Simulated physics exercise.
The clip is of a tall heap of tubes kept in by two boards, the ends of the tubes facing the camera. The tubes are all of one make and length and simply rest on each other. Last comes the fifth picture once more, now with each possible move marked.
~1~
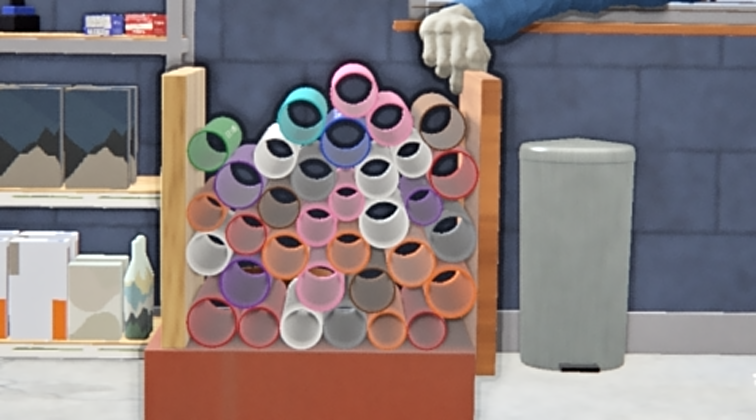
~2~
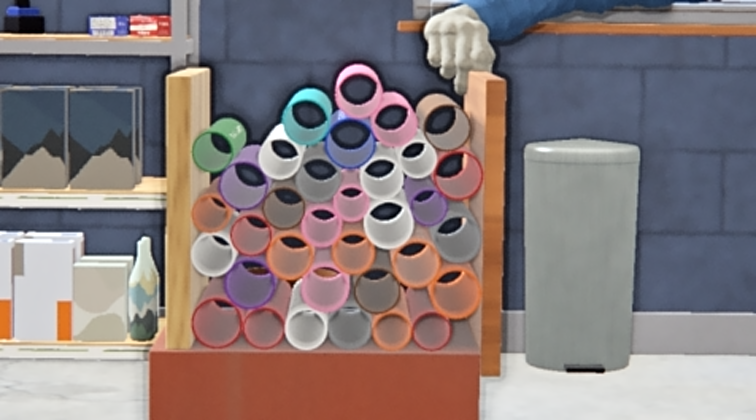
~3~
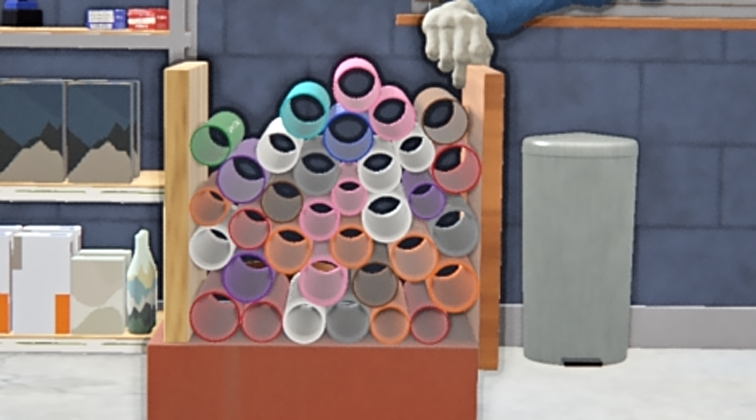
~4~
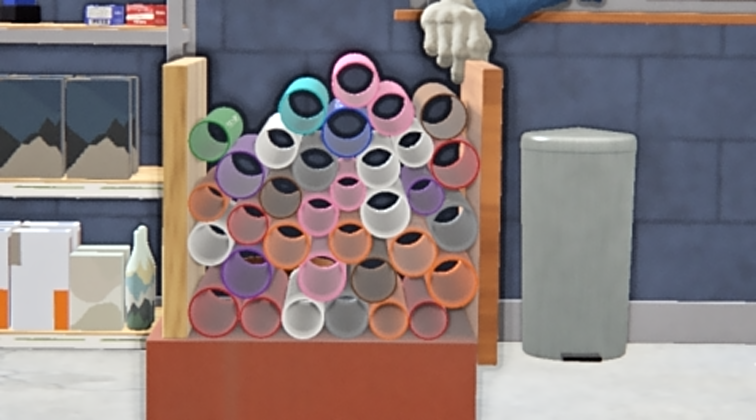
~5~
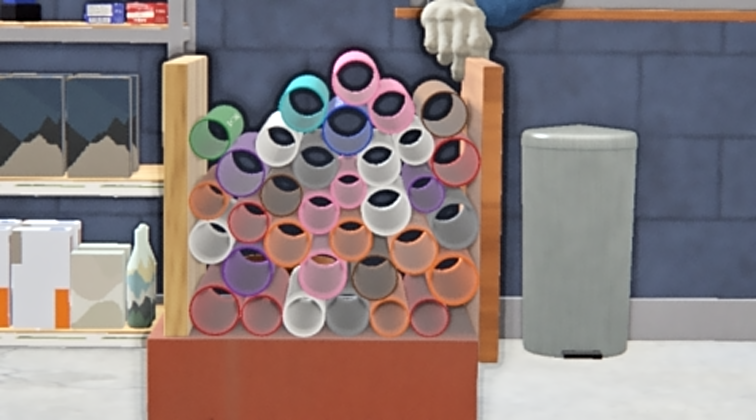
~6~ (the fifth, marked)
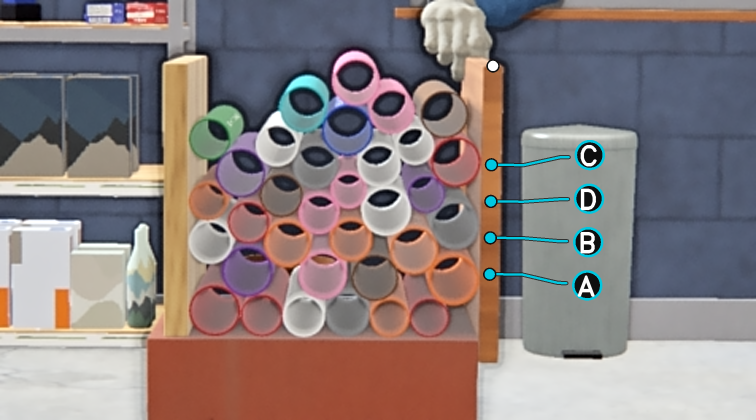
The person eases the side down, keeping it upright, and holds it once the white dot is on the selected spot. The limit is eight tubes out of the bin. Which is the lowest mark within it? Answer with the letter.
Down to B.
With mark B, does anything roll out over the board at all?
At B: Yes.
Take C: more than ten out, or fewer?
Fewer than ten.
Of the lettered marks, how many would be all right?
The number is three.
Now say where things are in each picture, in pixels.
The first picture shows a pink tube (317, 226); a red tube (454, 175); a grey tube (313, 179).
The second picture shows a grey tube (318, 180); a pink tube (395, 125).
The third picture shows side board (479, 206); a red tube (215, 316).
The fourth picture shows a red tube (428, 320); a grey tube (455, 228).
The fifth picture shows a pink tube (319, 214); a red tube (456, 162); a grey tube (315, 166).
On the marked copy, A at (490, 274); B at (490, 238); C at (491, 165); D at (491, 201); the white dot at (493, 66).
Taking B. A third of the way, top of the board (481, 141).
Two thirds of the way, top of the board (480, 226).
When it is over, top of the board (480, 237), about five out over the board.
As for the rest, A more than eight out over the board; C none out over the board; D none out over the board.
